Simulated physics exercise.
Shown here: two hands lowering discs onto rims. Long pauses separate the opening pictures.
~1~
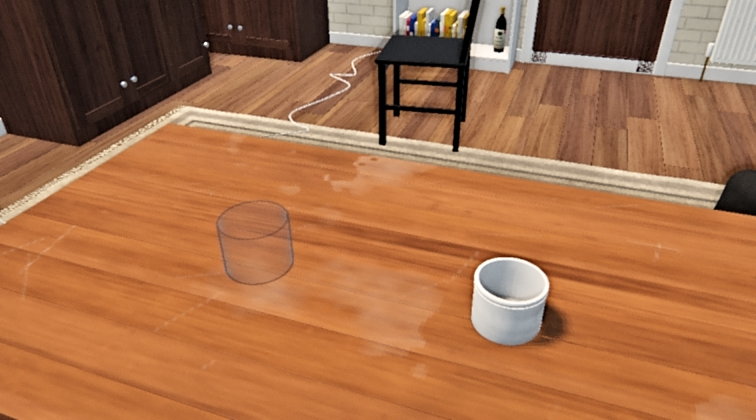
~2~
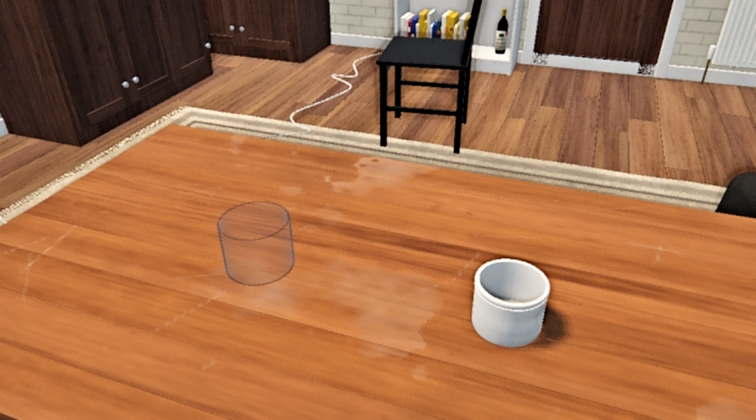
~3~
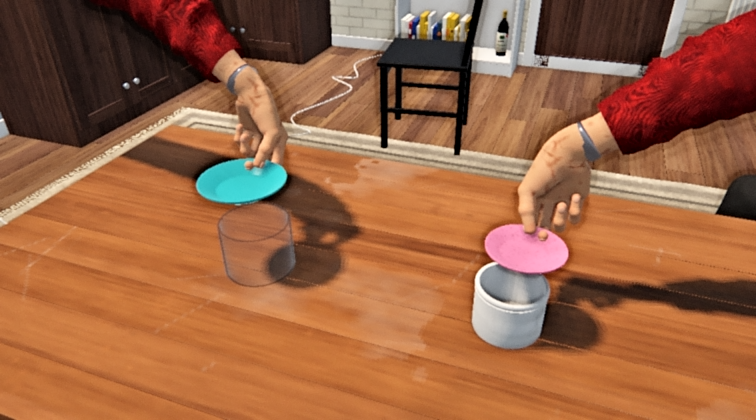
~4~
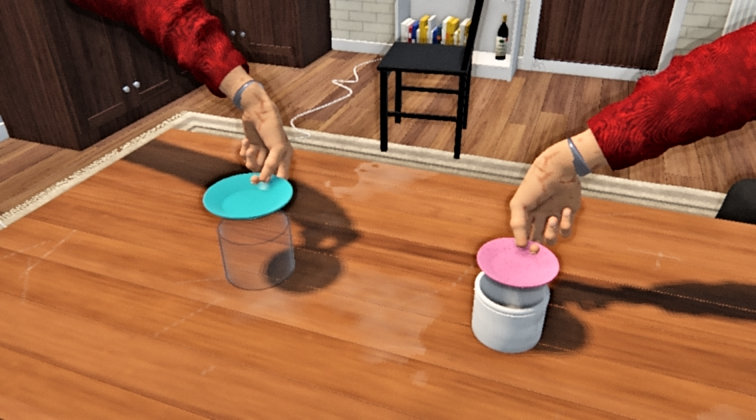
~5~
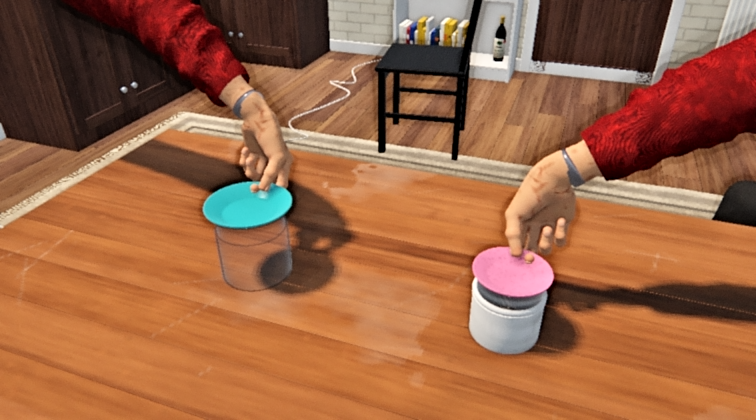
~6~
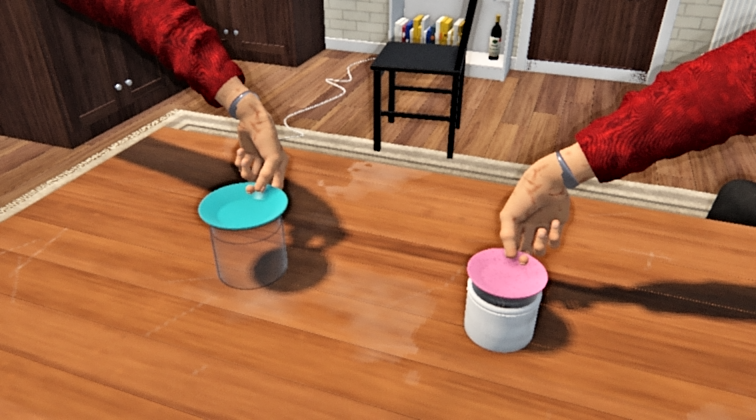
Two hands in red sleeves came in over a wooden table and lowered a turquoise saucer onto the clear glass on the left and a pink one onto the white jar on the right, still holding both.
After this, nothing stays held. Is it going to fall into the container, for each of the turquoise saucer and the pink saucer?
The turquoise saucer: No, it sits on top. The pink saucer: No, it sits on top.
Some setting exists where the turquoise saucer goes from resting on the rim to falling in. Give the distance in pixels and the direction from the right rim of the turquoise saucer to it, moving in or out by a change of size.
Push it left around 8 pixels and you reach the switch.
Then, 0.14 s later than the last frame, turquoise saucer moving near (246, 218); pink saucer sitting on the rim near (505, 282).
Then, 0.54 s later than the last frame, turquoise saucer sitting on the rim near (246, 218); pink saucer sitting on the rim near (505, 282).
When it is over, the turquoise saucer rests on the rim, near (246, 218); the pink saucer rests on the rim, near (505, 282).
